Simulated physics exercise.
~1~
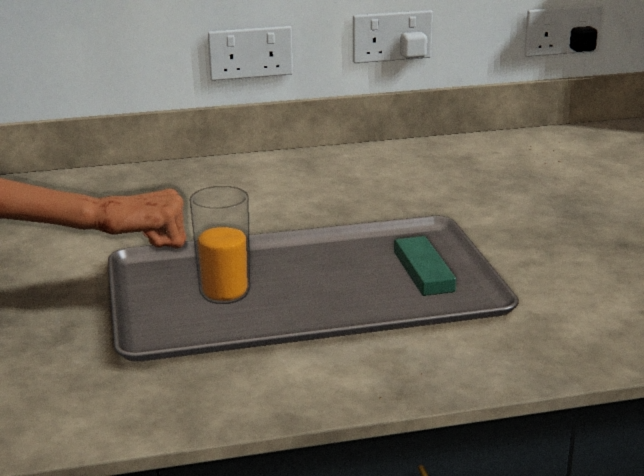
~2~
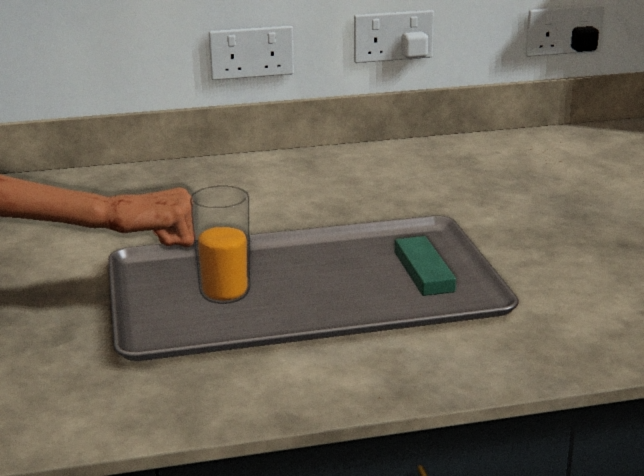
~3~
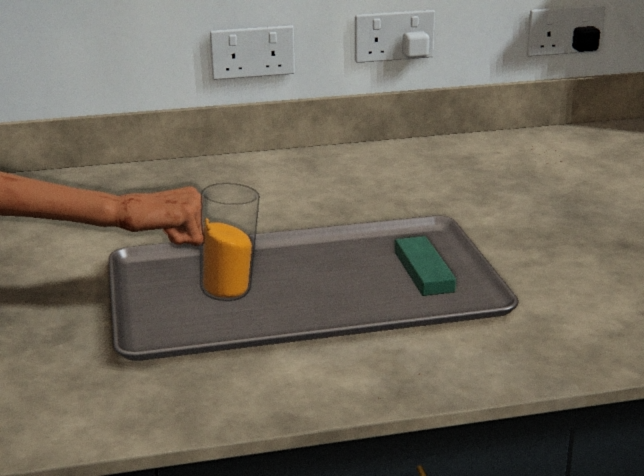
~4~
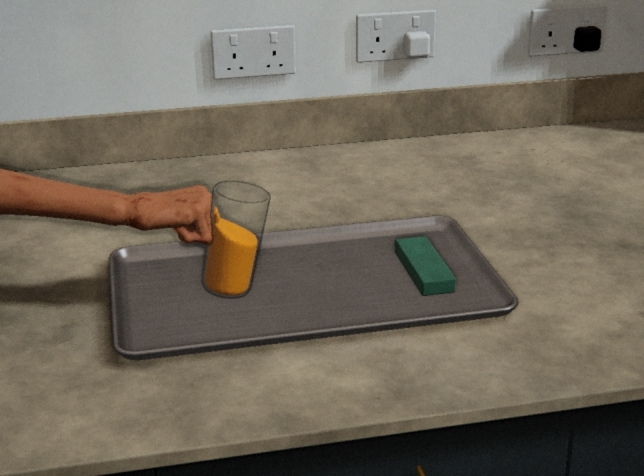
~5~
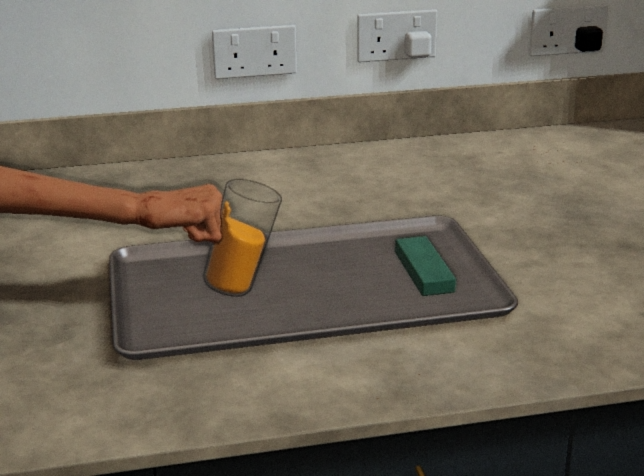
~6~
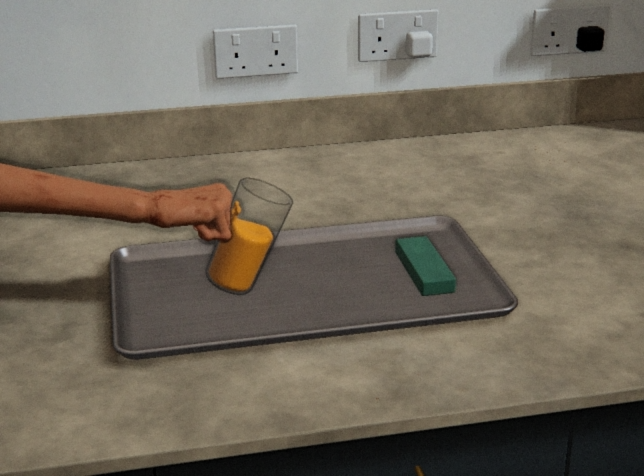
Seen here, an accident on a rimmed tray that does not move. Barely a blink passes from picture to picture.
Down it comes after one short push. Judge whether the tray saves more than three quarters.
It does.
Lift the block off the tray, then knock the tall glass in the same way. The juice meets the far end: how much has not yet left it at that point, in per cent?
55 %, roughly.
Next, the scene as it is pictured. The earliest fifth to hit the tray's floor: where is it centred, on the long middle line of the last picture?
Around (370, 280).
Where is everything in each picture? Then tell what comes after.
In the first picture, it leans 0°; its right rim is at (246, 196); the juice meets the walls at (197, 238) and (245, 233); the tray's far rim is at (482, 257); a block is fixed to the tray further along.
In the second picture, it leans 0°; its right rim is at (246, 196); the juice meets the walls at (197, 237) and (245, 233).
In the third picture, it leans 6°; its right rim is at (257, 195); the juice meets the walls at (205, 221) and (246, 233).
In the fourth picture, it leans 12°; its right rim is at (268, 196); the juice meets the walls at (213, 212) and (257, 236).
In the fifth picture, it leans 18°; its right rim is at (279, 198); the juice meets the walls at (217, 229) and (265, 233).
In the sixth picture, it leans 24°; its right rim is at (291, 201); the juice meets the walls at (222, 234) and (271, 230).
A moment on, the tall glass is falling and 100 per cent is in the glass, 0 on the tray and 0 above or beyond its rim.
Next, the tall glass lies on its side and 83 per cent is in the glass, 5 on the tray and 13 above or beyond its rim.
Then the tall glass lies on its side and 45 per cent is in the glass, 39 on the tray and 17 above or beyond its rim.
Later the tall glass lies on its side and 25 per cent is in the glass, 62 on the tray and 13 above or beyond its rim.
Finally, 90 per cent is held by tray and glass, 10 is off the tray.
